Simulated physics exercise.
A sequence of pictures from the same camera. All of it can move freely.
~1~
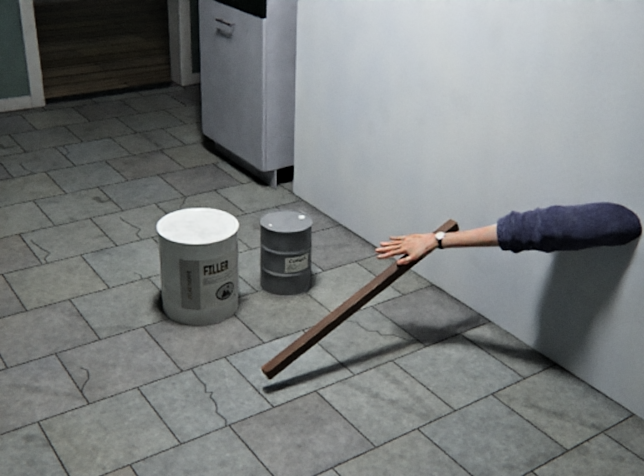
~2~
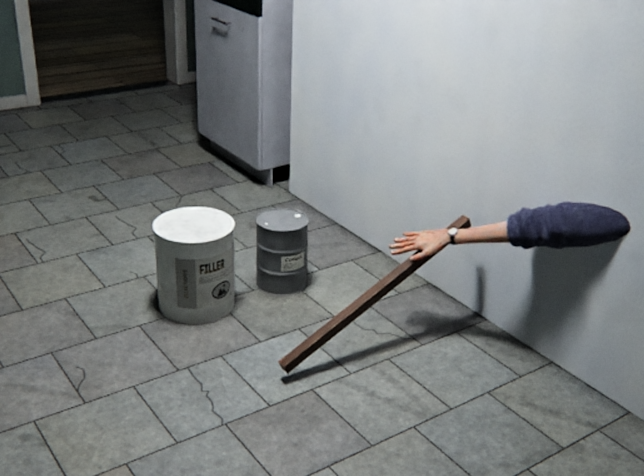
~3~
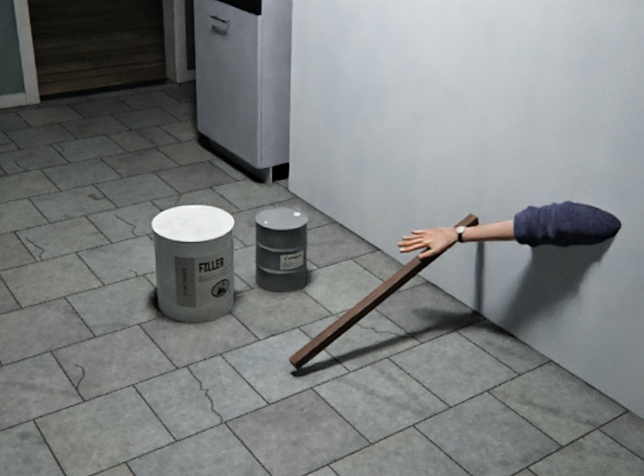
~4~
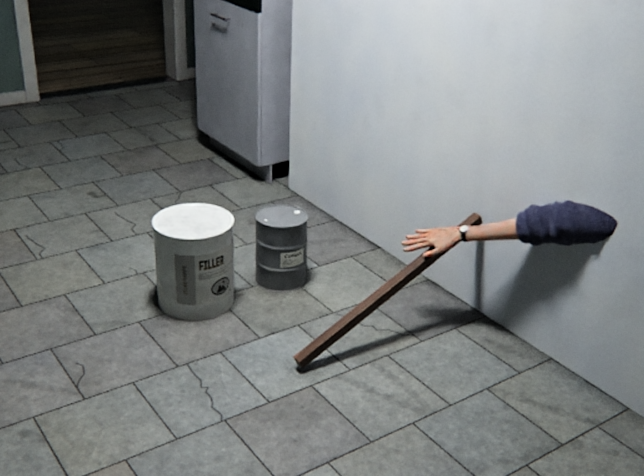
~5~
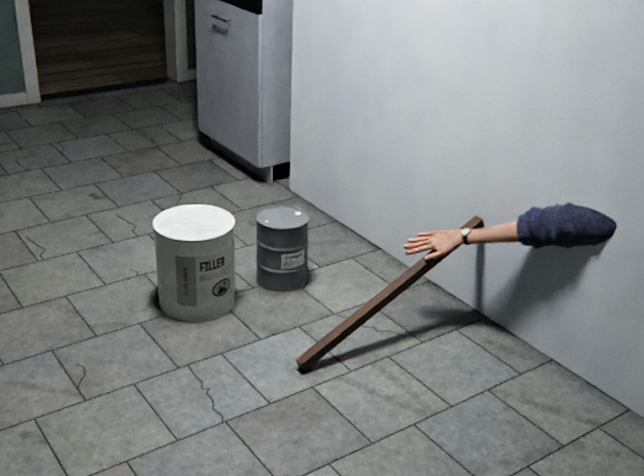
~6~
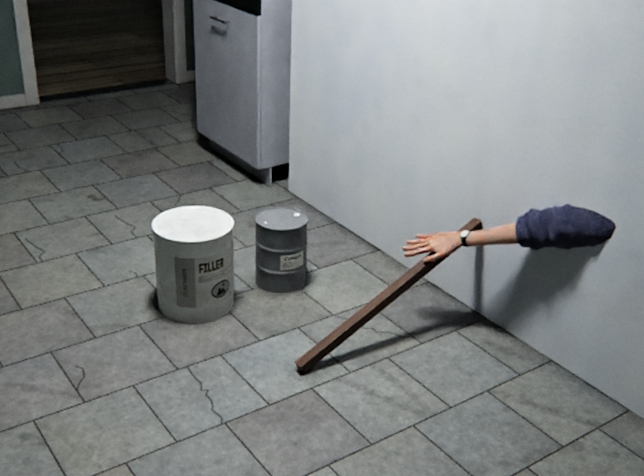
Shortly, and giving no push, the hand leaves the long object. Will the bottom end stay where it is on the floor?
My guess is it budges.
Then, 0.30 s past the last view, brown pole leaning 12° more than when let go near (385, 315).
Then, 0.40 s past the last view, brown pole leaning 24° more than when let go near (379, 337).
Finally, moved from the start, brown pole; the other 2 still in place. Final places as the last picture's camera would see them, brown pole near (379, 337). The pole gives way.
